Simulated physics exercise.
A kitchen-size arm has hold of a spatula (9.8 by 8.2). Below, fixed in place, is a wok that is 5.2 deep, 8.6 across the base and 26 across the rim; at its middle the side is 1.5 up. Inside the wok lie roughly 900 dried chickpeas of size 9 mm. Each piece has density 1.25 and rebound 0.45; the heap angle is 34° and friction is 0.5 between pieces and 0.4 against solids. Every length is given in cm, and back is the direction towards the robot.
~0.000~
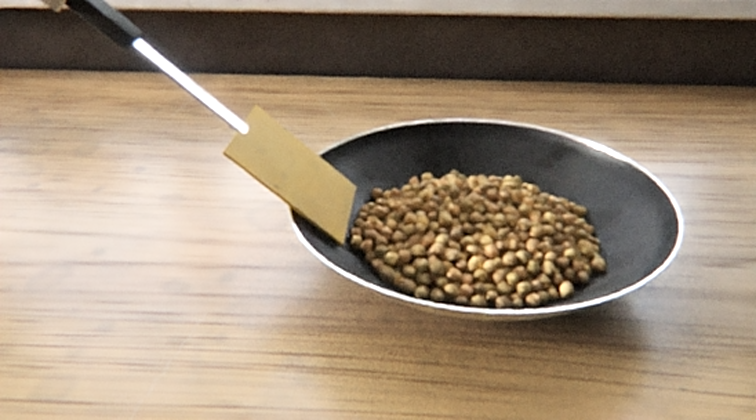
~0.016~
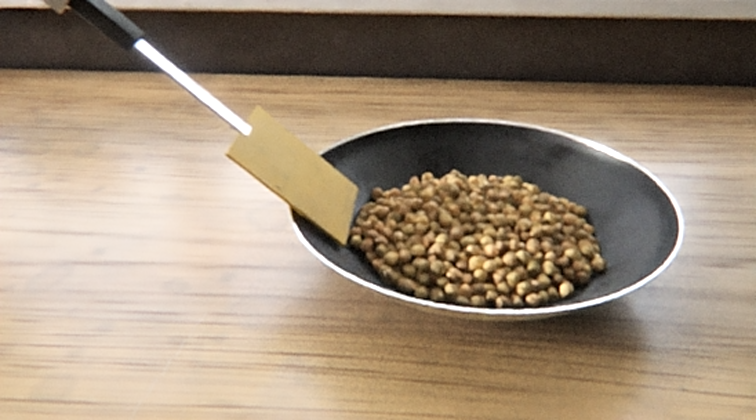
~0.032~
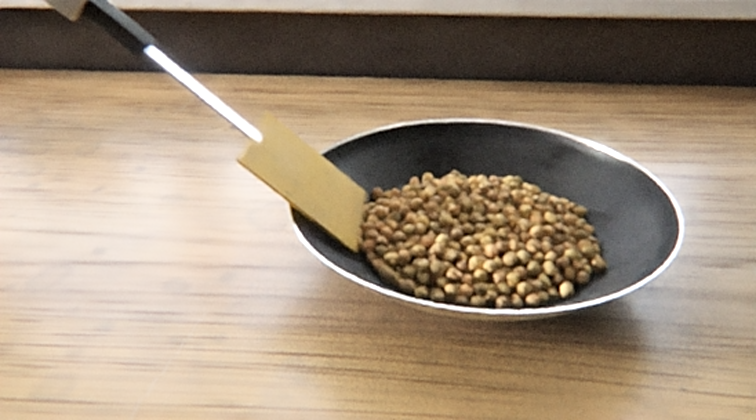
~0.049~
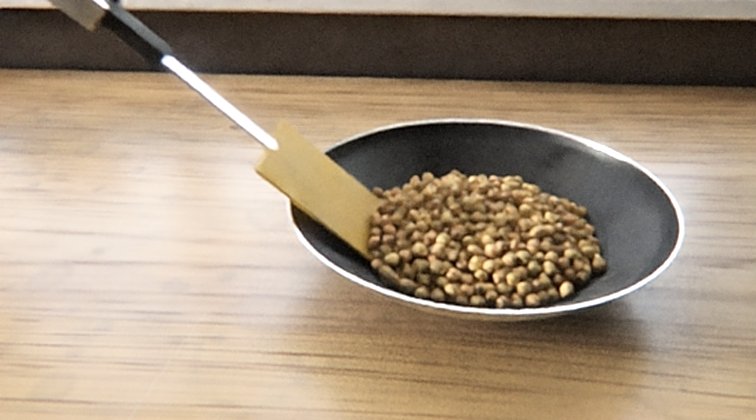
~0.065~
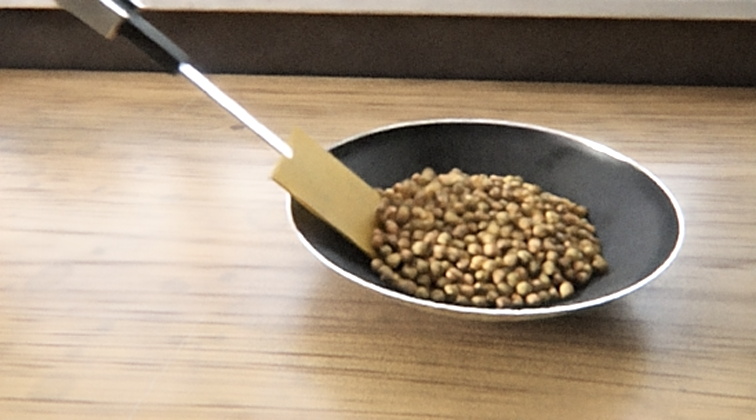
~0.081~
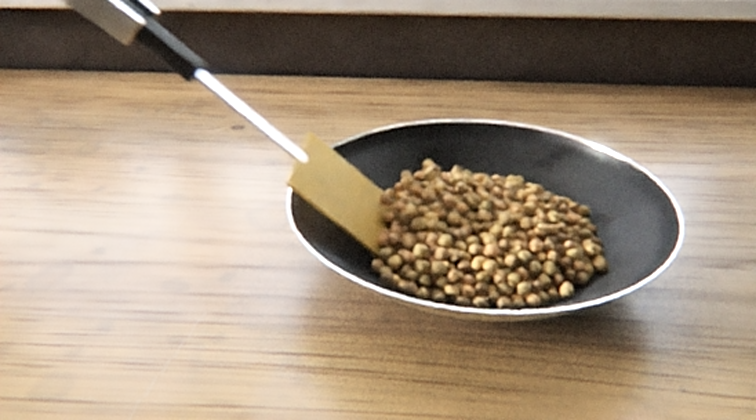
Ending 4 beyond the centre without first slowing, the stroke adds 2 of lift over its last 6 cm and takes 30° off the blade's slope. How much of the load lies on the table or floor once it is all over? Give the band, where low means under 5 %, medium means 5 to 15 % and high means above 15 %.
Band: Low.
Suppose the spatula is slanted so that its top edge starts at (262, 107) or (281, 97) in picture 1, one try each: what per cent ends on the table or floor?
About 0 and 0 per cent.
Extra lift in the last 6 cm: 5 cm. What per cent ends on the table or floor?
I'd say close to 0 per cent.
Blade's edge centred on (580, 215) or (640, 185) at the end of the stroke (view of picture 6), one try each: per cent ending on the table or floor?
Close to 5 and close to 40 per cent, respectively.
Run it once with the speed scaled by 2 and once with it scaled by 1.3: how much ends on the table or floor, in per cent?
I'd expect close to 5 and then close to 0 percent.
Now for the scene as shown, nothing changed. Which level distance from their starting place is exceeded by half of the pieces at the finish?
The answer is about 4 cm.
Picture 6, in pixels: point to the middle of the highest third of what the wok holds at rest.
Somewhere around (579, 209) in the last picture.
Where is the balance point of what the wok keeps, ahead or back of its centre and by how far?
Ahead, by about 4.0 cm.
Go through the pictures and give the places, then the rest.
In the first frame, spatula top edge at (240, 127), sloping 42°; upper third of the load around (475, 220), from x 355 to 600, top at y 175; 900 in the wok.
In the second frame, spatula top edge at (243, 128), sloping 42°; upper third of the load around (475, 220), from x 355 to 600, top at y 175.
In the third frame, spatula top edge at (253, 135), sloping 42°; upper third of the load around (475, 220), from x 355 to 600, top at y 175.
In the fourth frame, spatula top edge at (269, 143), sloping 42°; upper third of the load around (475, 220), from x 365 to 600, top at y 175.
In the fifth frame, spatula top edge at (284, 150), sloping 42°; upper third of the load around (472, 218), from x 370 to 600, top at y 175.
In the sixth frame, spatula top edge at (299, 156), sloping 42°; upper third of the load around (476, 218), from x 370 to 600, top at y 165; 900 in the wok.
By 0.13 s, sloping 40°, highest piece 6 above the table; 900 in the wok.
By 0.18 s, sloping 26°, highest piece 5 above the table; 900 in the wok.
By 0.40 s, sloping 12°, highest piece 6 above the table; 900 in the wok.
By 1.45 s, sloping 12°, highest piece 6 above the table; 900 in the wok.
Final count, 900 in the wok. That is 0 % on the table or floor.
